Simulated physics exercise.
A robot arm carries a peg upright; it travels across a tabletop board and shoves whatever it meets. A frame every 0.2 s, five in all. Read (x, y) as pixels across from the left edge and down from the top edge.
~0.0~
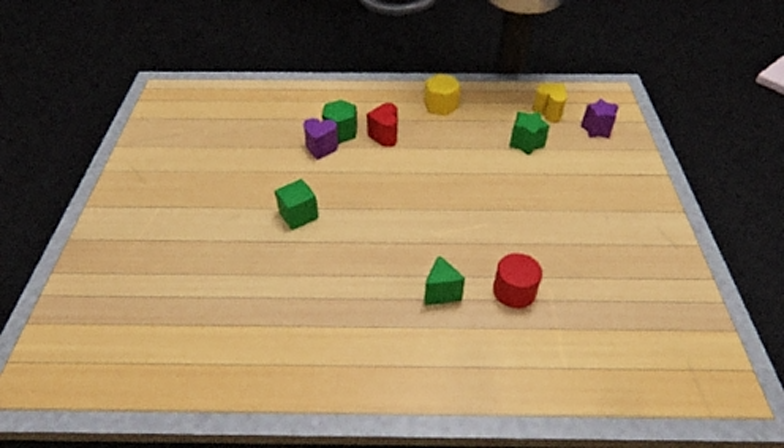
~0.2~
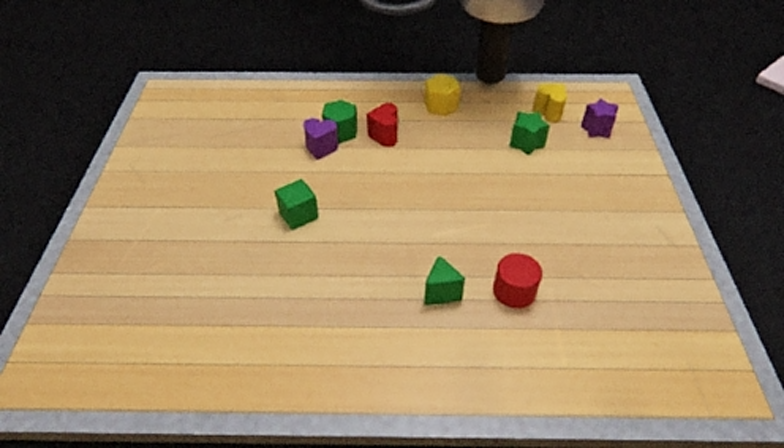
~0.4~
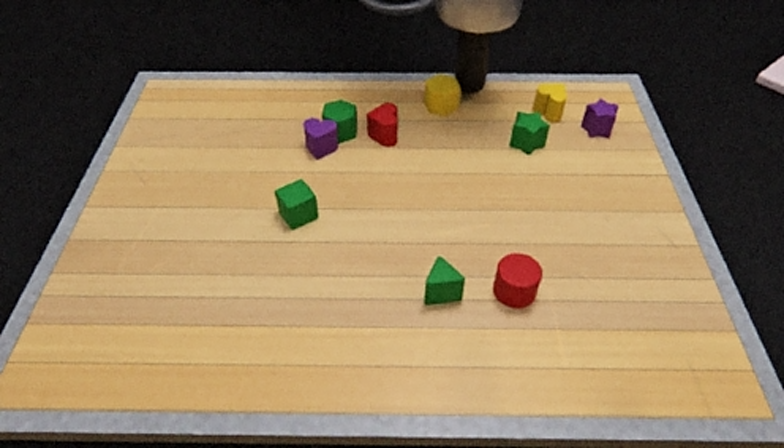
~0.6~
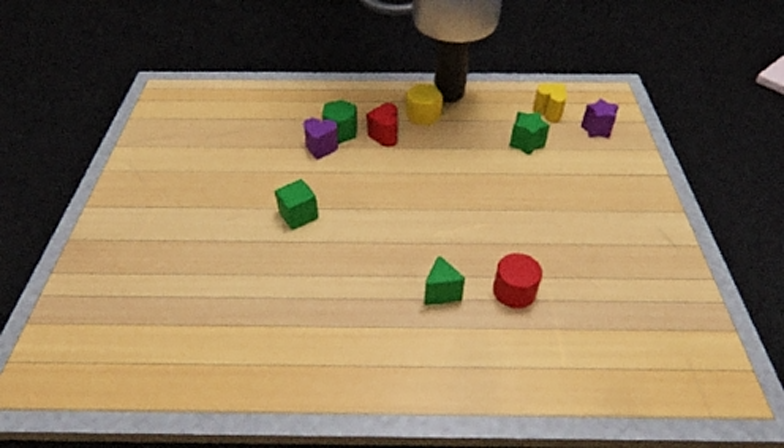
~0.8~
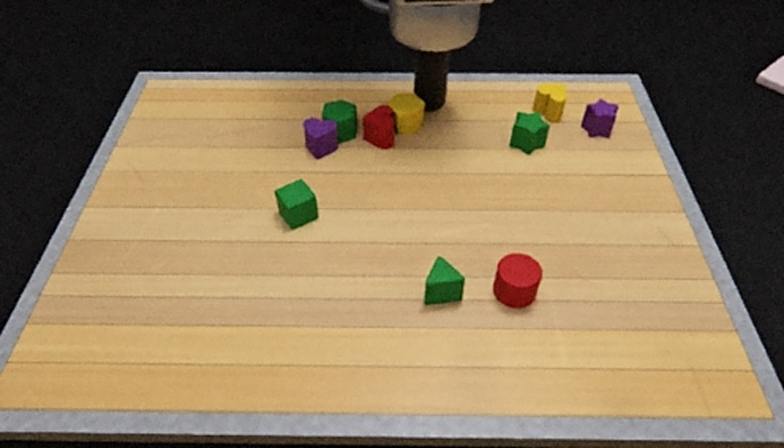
A robot arm's dark peg pushes the yellow hexagonal block left against the red heart-shaped block.
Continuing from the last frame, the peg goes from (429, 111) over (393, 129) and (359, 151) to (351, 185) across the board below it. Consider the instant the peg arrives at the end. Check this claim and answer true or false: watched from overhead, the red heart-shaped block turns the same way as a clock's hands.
The statement is false.
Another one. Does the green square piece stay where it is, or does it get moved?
It gets displaced.
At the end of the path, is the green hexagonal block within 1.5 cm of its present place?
I believe so.
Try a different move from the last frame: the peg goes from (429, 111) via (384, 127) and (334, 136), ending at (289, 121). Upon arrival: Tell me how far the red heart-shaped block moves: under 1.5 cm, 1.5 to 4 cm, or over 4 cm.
It will move more than 4 cm.
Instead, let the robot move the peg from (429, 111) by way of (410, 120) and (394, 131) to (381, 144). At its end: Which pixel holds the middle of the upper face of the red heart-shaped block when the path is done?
Near (331, 150).
The first path, step by step. One third of the way, peg at (393, 121); red heart-shaped block at (350, 137), turned 50° anticlockwise; yellow hexagonal block at (367, 121).
Two thirds of the way, peg at (358, 143); purple heart-shaped block at (303, 129), turned 40° clockwise; green hexagonal block at (332, 109), turned 25° clockwise; red heart-shaped block at (319, 165), turned 70° anticlockwise; yellow hexagonal block at (330, 145).
At the end, peg at (350, 176); green square piece at (283, 202); purple heart-shaped block at (303, 129), turned 40° clockwise; green hexagonal block at (332, 109), turned 25° clockwise; red heart-shaped block at (304, 181), turned 80° anticlockwise; yellow hexagonal block at (311, 159), turned 20° clockwise.
